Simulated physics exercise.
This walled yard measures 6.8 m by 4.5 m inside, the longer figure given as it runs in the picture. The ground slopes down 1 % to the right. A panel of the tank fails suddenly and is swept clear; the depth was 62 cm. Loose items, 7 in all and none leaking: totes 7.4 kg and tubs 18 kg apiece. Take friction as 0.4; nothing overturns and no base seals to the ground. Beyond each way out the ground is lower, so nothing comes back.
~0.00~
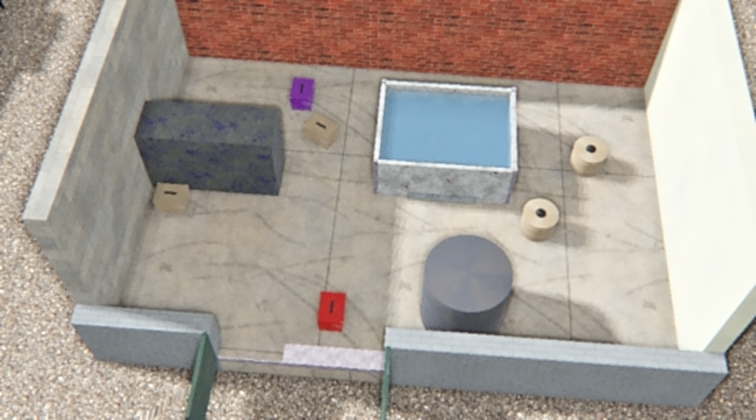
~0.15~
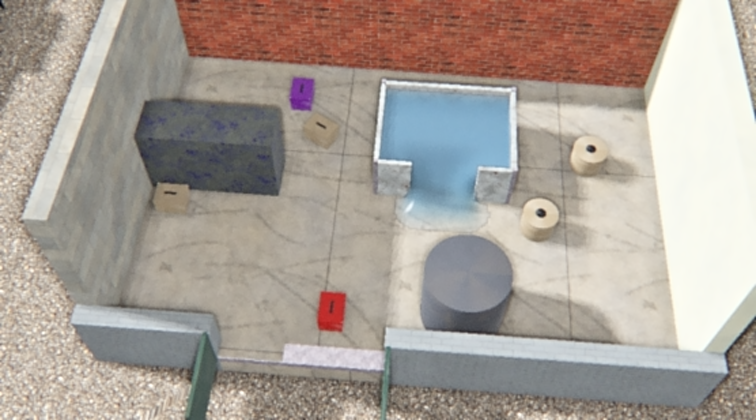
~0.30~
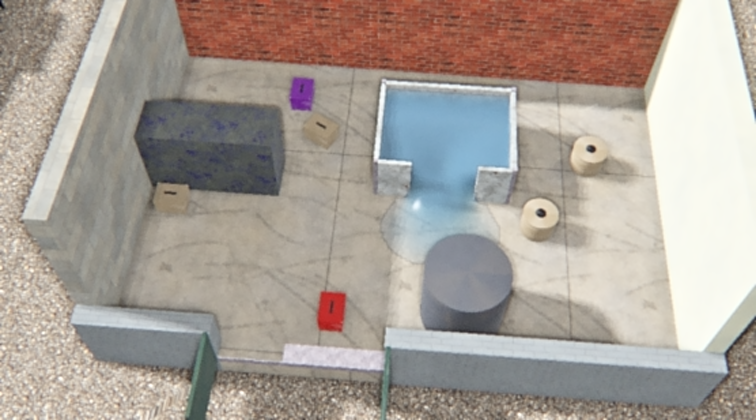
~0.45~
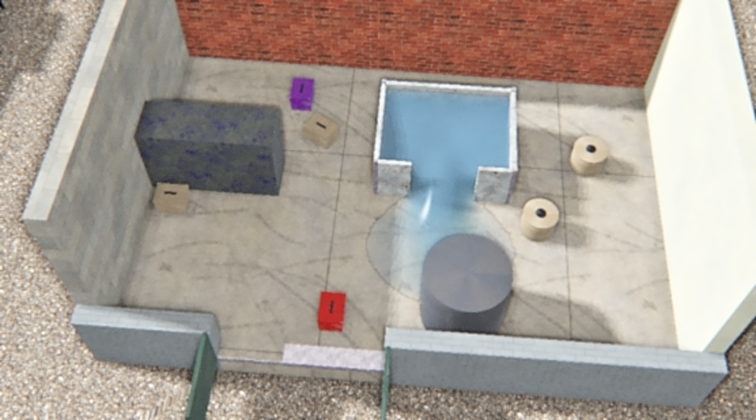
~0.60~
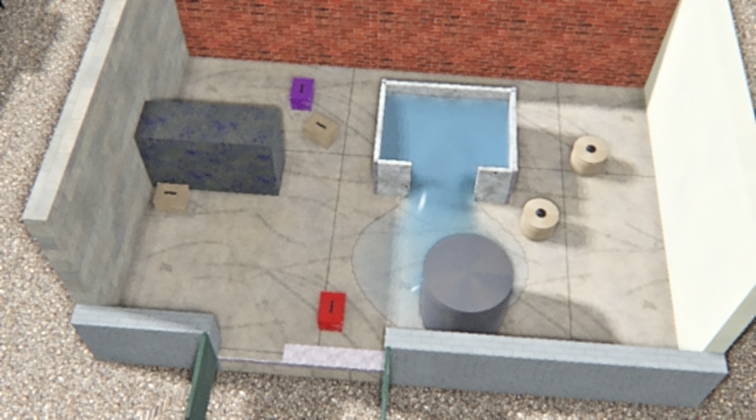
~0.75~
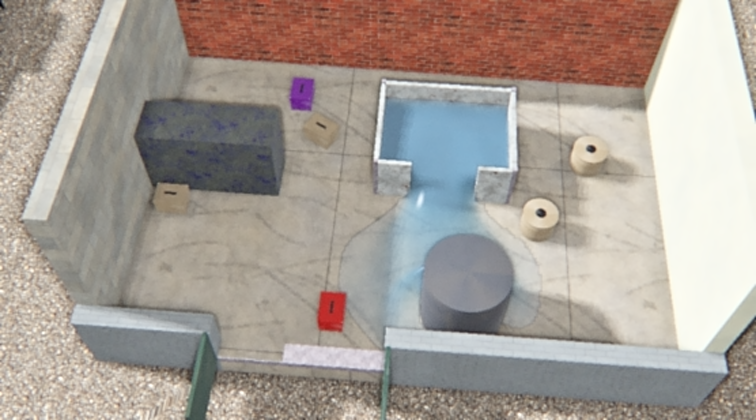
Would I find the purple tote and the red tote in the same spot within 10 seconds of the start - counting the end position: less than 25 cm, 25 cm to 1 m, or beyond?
The purple tote stays put; the red tote gets carried off.
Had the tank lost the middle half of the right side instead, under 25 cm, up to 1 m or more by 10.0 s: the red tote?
In that case the red tote barely shifts.
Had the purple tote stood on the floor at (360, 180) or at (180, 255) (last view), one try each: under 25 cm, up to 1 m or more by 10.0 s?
In that order: It holds its place; it holds its place.
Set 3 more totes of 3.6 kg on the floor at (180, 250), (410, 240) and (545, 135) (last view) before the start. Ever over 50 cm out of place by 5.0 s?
In that order: Less, more, under.
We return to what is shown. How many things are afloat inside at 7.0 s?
I count 0.
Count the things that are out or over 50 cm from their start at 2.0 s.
1 of them.
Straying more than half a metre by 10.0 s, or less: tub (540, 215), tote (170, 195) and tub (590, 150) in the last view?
In turn: Short of it, over, short of it.
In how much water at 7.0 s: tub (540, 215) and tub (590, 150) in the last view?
Roughly 3 and 3 cm.
After 2.0 s the purple tote is near (302, 89), 0.0 m from its start, aground; the red tote has gone out; 1 of 7 are out; 0 afloat.
After 4.5 s the purple tote is near (302, 89), 0.0 m from its start, aground; the red tote has gone out; 1 of 7 are out; 0 afloat.
After 7.0 s the purple tote is near (302, 89), 0.0 m from its start, aground; the red tote has gone out; 1 of 7 are out; 0 afloat.
After 10.0 s the purple tote is near (302, 89), 0.0 m from its start, aground; the red tote has gone out; 1 of 7 are out; 0 afloat.
